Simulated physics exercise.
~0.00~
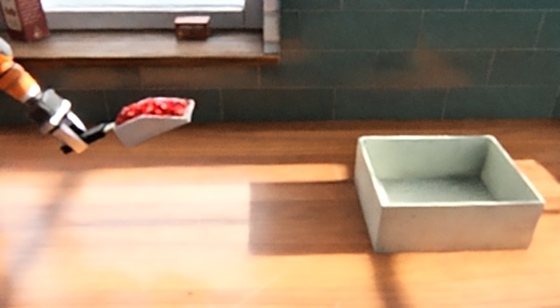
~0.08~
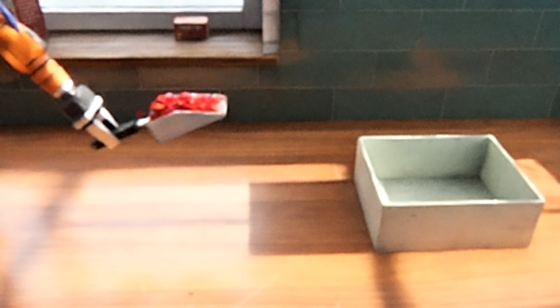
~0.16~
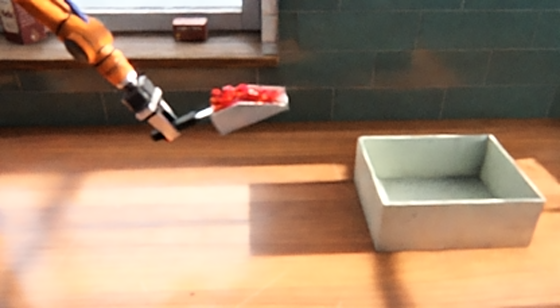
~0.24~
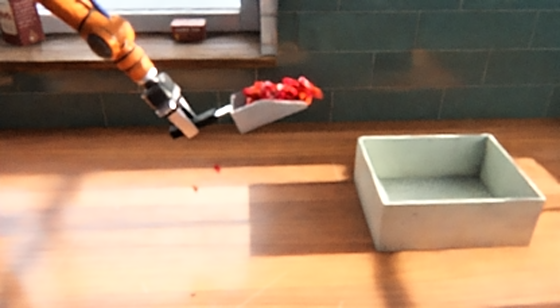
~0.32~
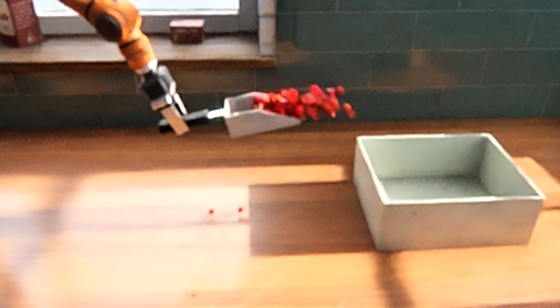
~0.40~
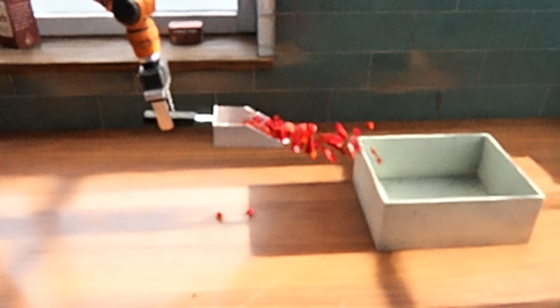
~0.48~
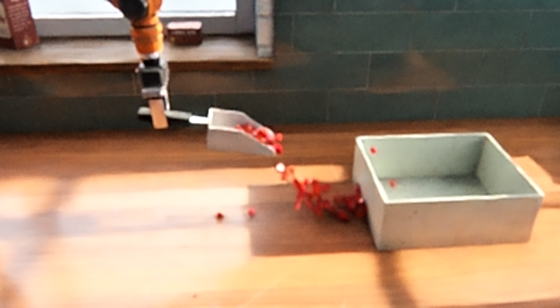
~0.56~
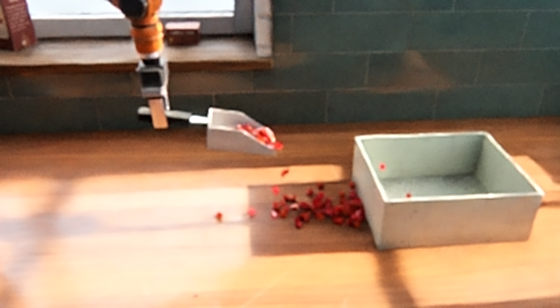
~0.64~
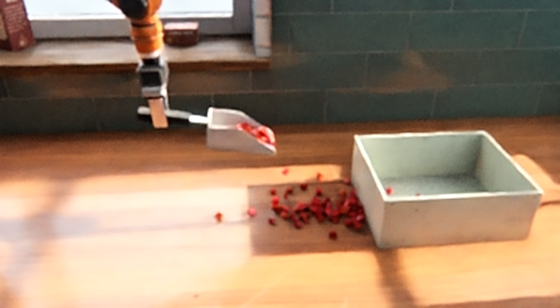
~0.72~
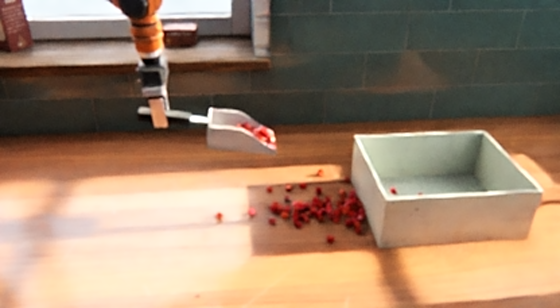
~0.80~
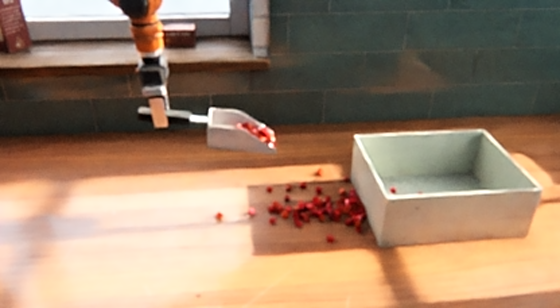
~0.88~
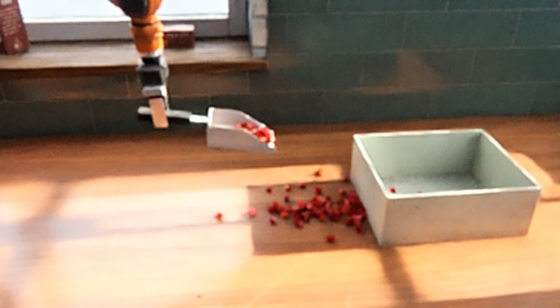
At the start, an orange robot arm at the upper left holds a pale scoop heaped with small red pieces above a wooden table, where an open, light green box sits to the right. The arm carries the scoop rightward, and a few pieces drop onto the table. It then slows, draws back slightly and tips forward, sending a stream of red pieces toward the box. Most fall short, scattering on the table against the box's near left side, while only a few land inside. The scoop ends still and tilted, with many pieces left in it.
